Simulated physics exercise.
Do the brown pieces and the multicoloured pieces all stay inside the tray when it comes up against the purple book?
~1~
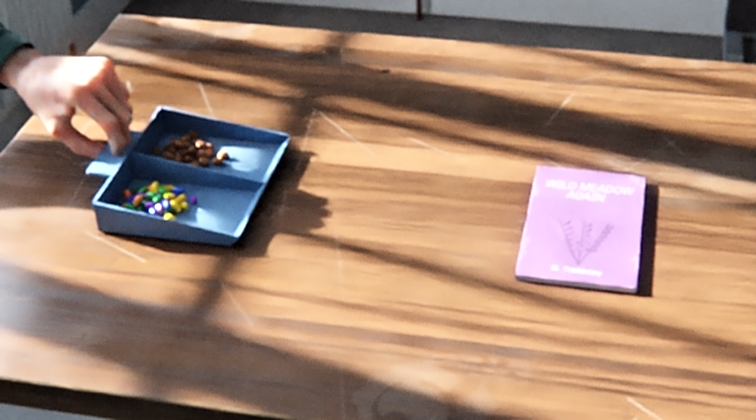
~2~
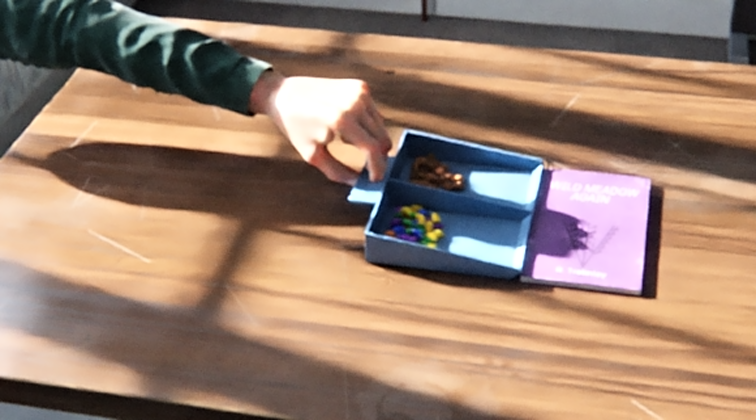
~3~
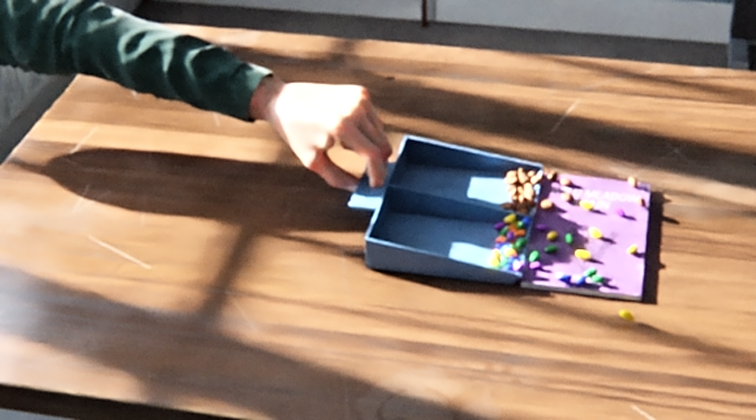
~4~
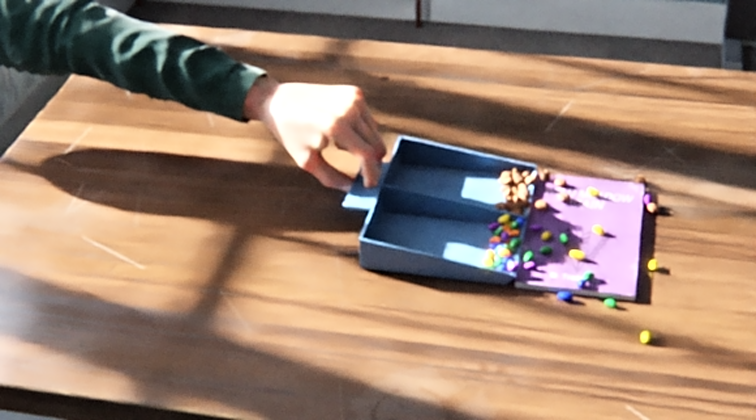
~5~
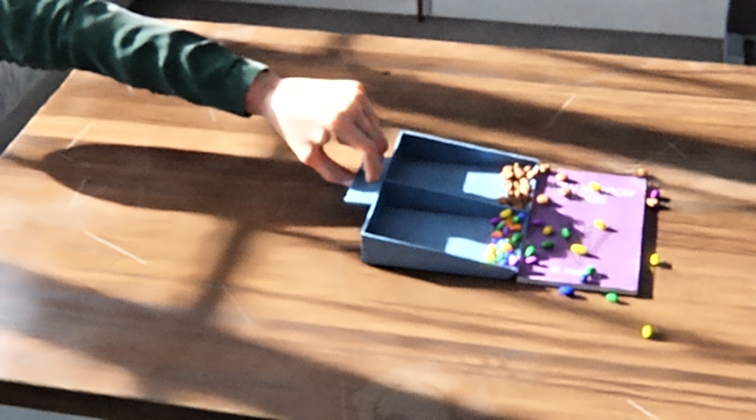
No, both batches send some of their pieces over the front rim. The rest of each batch stays in the tray, bunched at its right end.
To begin with, a hand holds the tab at the left end of a blue two-part tray on a wooden table, with small brown pieces in the far section and shiny multicoloured ones in the near section. The hand pushes the tray right, towards a thin purple book lying flat. The tray stops against the book, which stays put. Both batches surge to the right end, and some of each spill over the front rim onto the cover. A few colourful pieces travel past the book onto the table. Finally, the spilled pieces lie scattered while the rest stay bunched at the tray's right end.
